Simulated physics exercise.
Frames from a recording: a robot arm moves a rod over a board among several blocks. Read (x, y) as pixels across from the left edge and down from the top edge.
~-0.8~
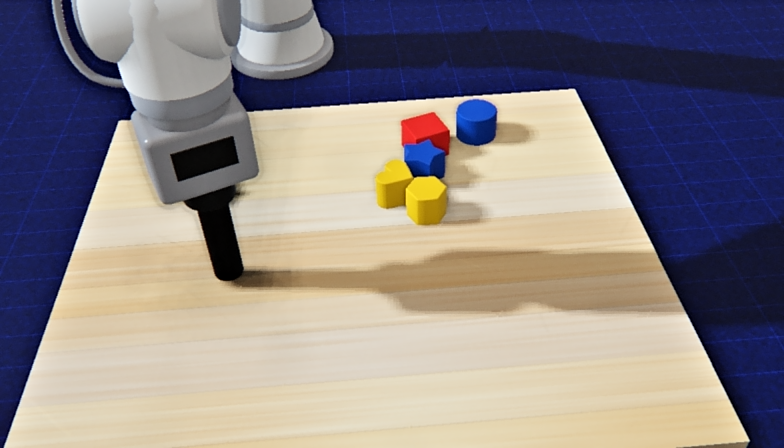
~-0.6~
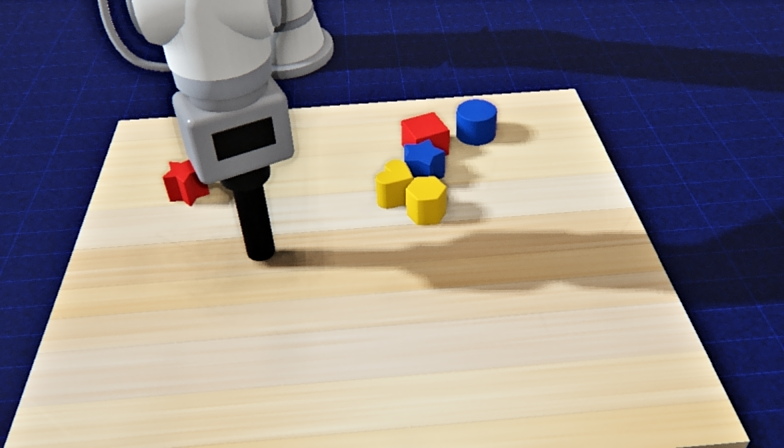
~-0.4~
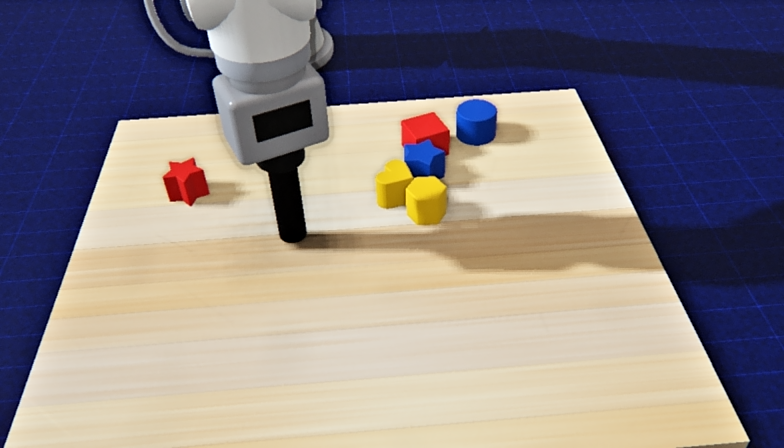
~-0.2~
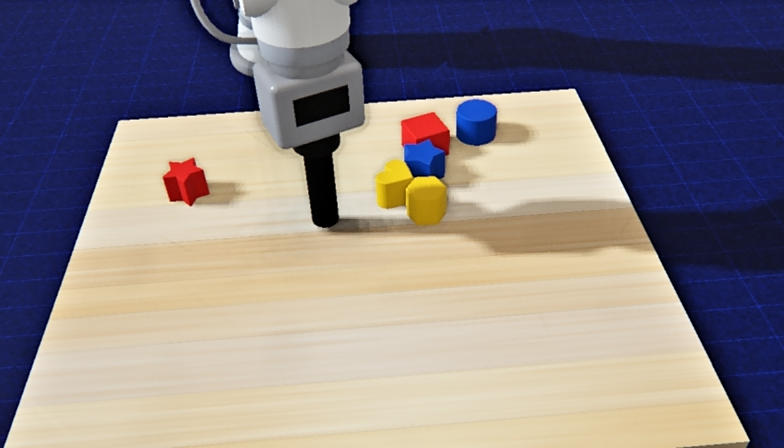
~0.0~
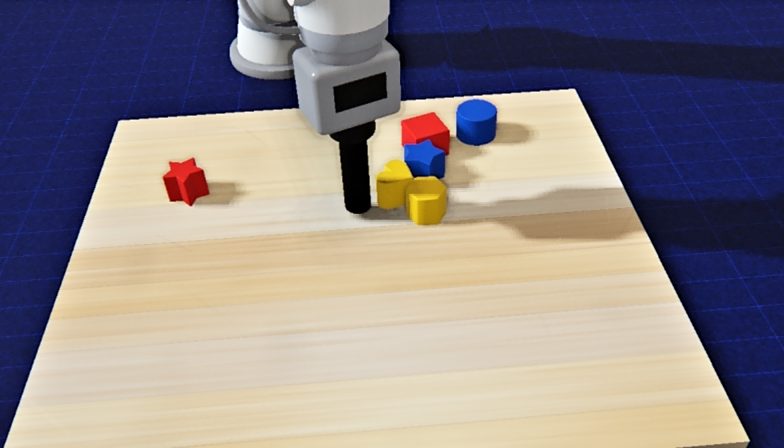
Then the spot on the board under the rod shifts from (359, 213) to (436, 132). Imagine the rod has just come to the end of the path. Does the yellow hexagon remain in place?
Final answer: Yes.
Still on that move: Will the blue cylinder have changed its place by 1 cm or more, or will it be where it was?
That block moves.
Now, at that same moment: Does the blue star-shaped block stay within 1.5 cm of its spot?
That would be a yes.
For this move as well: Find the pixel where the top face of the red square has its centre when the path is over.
Its top face will be centred at roughly (466, 102).
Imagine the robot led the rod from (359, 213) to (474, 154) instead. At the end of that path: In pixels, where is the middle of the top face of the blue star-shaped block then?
Its top centre lands on (494, 117).
The first path, step by step. One third of the way, rod at (386, 176); yellow heart-shaped block at (405, 168); blue star-shaped block at (427, 148).
Two thirds of the way, rod at (412, 149); yellow heart-shaped block at (406, 168); blue star-shaped block at (432, 149), turned 20° clockwise; red square at (435, 118), turned 15° anticlockwise.
At the end, rod at (436, 125); yellow heart-shaped block at (406, 168); blue star-shaped block at (432, 149), turned 20° clockwise; red square at (466, 102), turned 20° clockwise; yellow hexagon still; blue cylinder at (505, 102).
